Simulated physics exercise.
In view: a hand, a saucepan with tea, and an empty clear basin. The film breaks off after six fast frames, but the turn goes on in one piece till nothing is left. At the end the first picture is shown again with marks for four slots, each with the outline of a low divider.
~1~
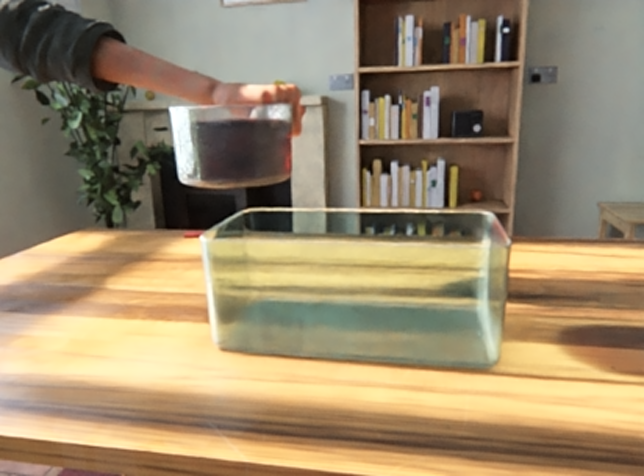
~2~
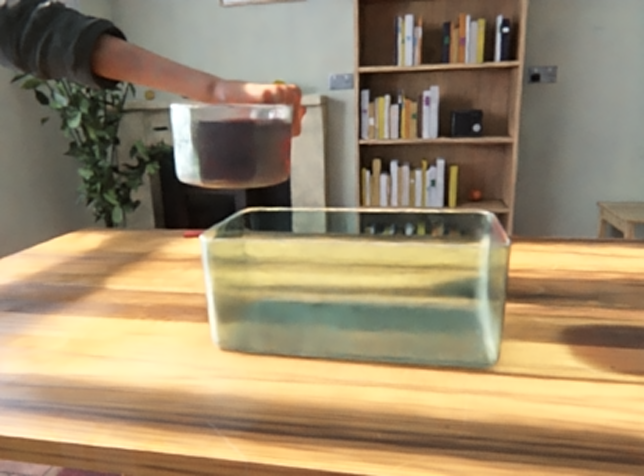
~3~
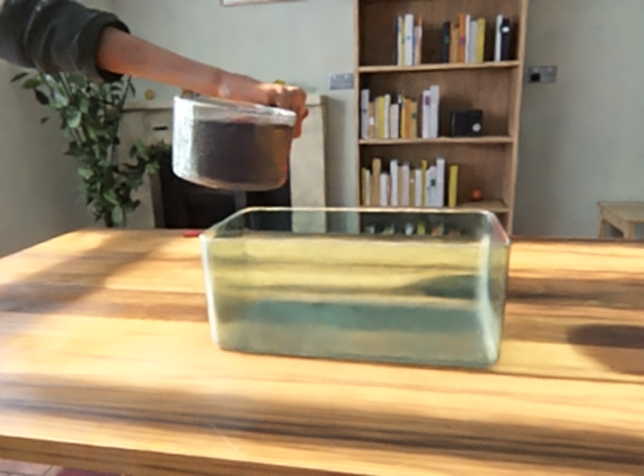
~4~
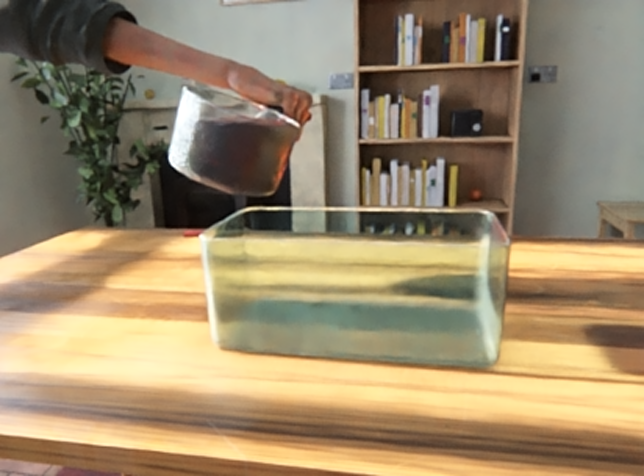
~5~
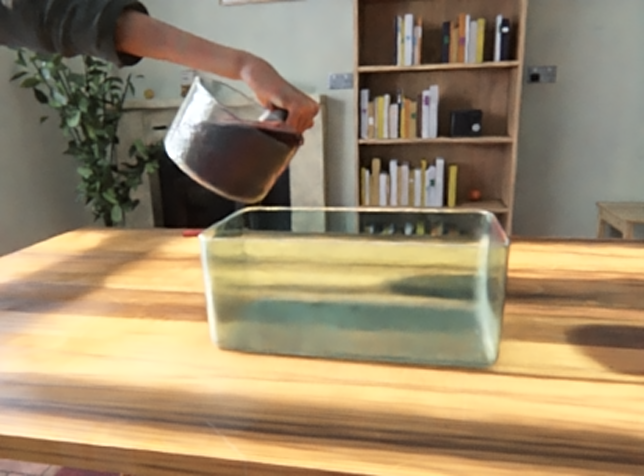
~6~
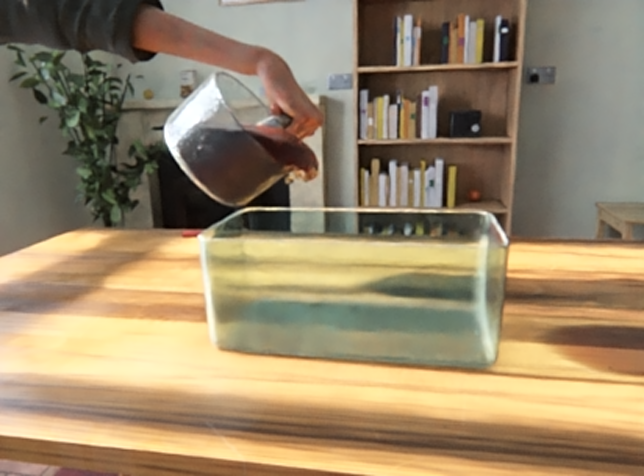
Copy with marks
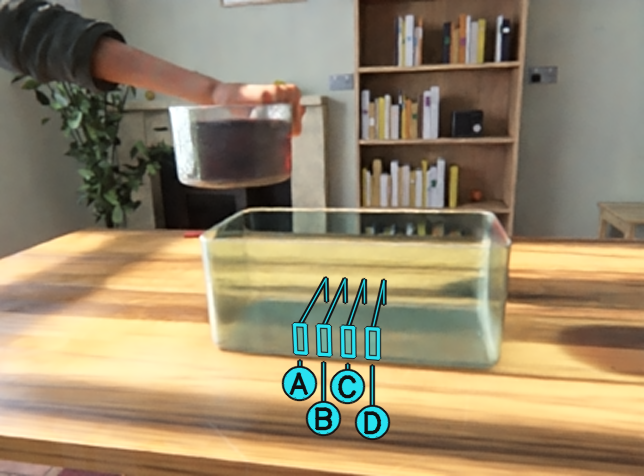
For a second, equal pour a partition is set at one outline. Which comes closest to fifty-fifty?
B beats the others.
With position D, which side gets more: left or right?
The left one.
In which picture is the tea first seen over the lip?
In picture 5.
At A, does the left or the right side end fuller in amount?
The right side.
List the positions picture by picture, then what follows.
The first picture shows upright, lip at (287, 104); basin from (215, 346) to (500, 364); nothing has left yet.
The second picture shows tipped about 3°, lip at (288, 106); nothing has left yet.
The third picture shows tipped about 10°, lip at (292, 114); nothing has left yet.
The fourth picture shows tipped about 22°, lip at (296, 127); nothing has left yet.
The fifth picture shows tipped about 37°, lip at (297, 145); tea is over the lip, down to (297, 145).
The sixth picture shows tipped about 53°, lip at (293, 165); tea is over the lip, down to (306, 179).
On the marked copy, A at (299, 361); B at (323, 362); C at (347, 364); D at (372, 366).
Choosing A, about 26 % ends left of the wall and 73 % right of it.
Choosing B, about 47 % ends left of the wall and 51 % right of it.
Choosing C, about 69 % ends left of the wall and 28 % right of it; 3 % is lost outside.
Choosing D, about 77 % ends left of the wall and 22 % right of it.
